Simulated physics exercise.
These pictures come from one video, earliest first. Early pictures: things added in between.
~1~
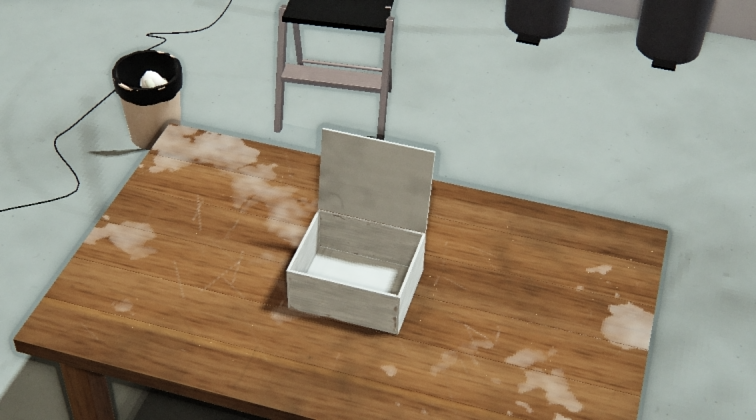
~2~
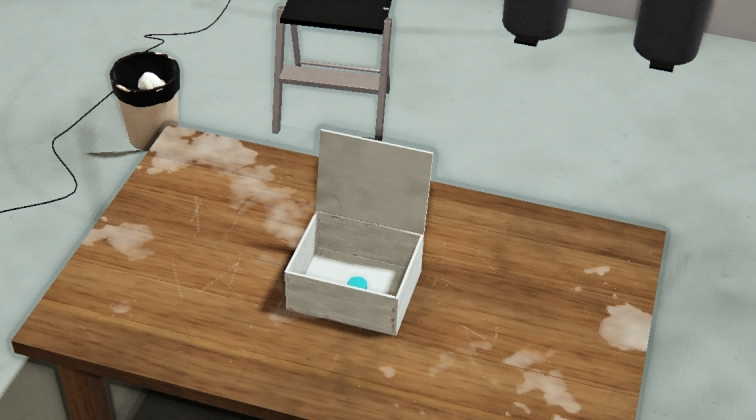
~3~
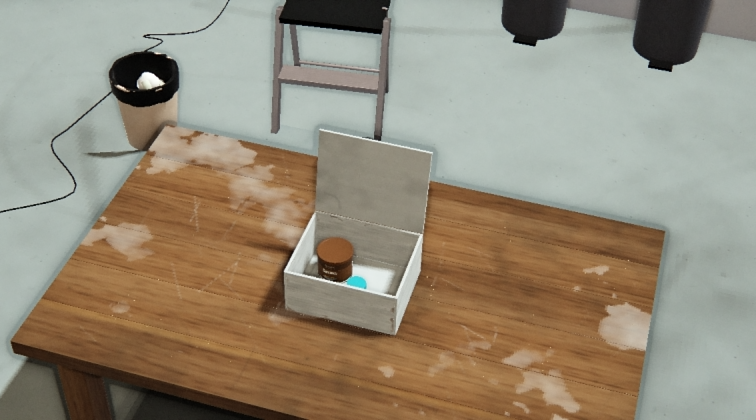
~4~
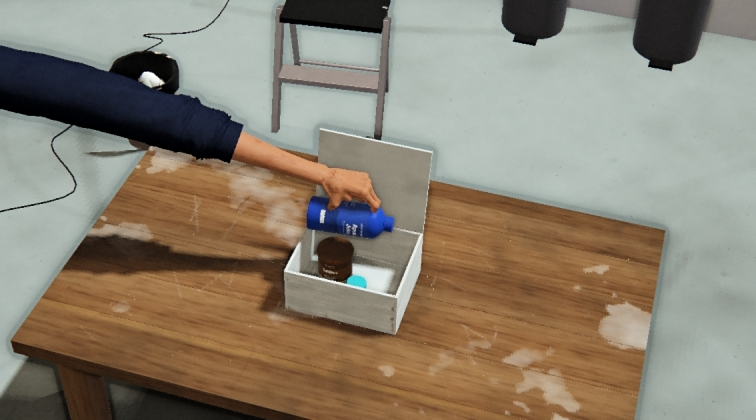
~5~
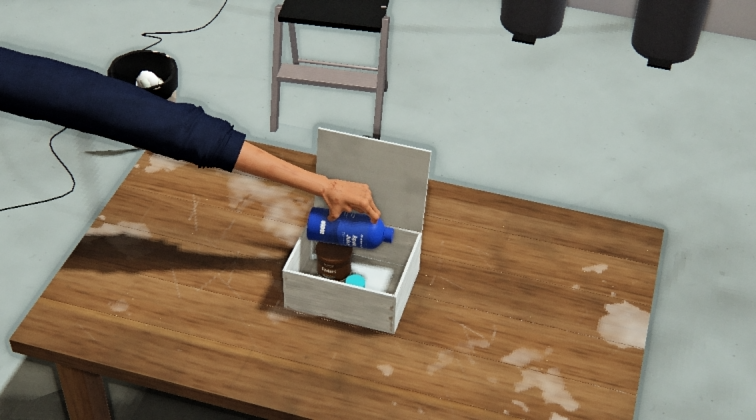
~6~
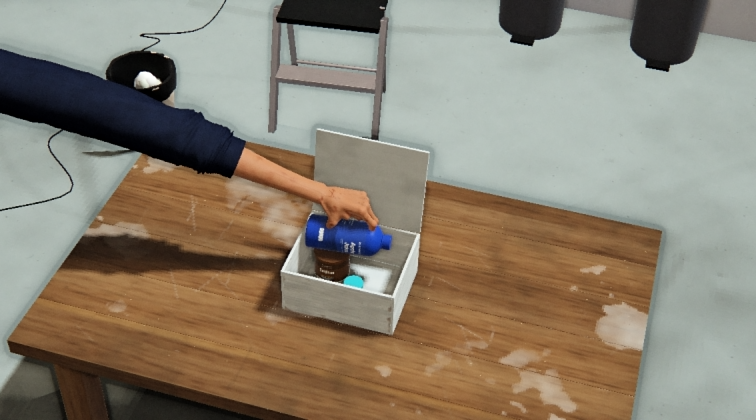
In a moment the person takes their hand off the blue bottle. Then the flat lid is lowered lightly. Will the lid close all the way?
No. I predict it won't fully lower.
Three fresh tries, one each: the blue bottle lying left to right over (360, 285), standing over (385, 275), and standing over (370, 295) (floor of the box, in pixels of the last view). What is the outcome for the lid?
Try one: The lid comes all the way down; try two: It remains open; try three: It remains open.
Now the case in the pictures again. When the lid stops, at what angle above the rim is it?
Near 30°.
Then, 1.30 s on from there, lid 78° above the rim.
Then, 1.70 s on from there, lid 50° above the rim.
In the end, lid 32° above the rim; all 3 unmoved. At the end, from the last picture's camera, blue bottle near (348, 240).
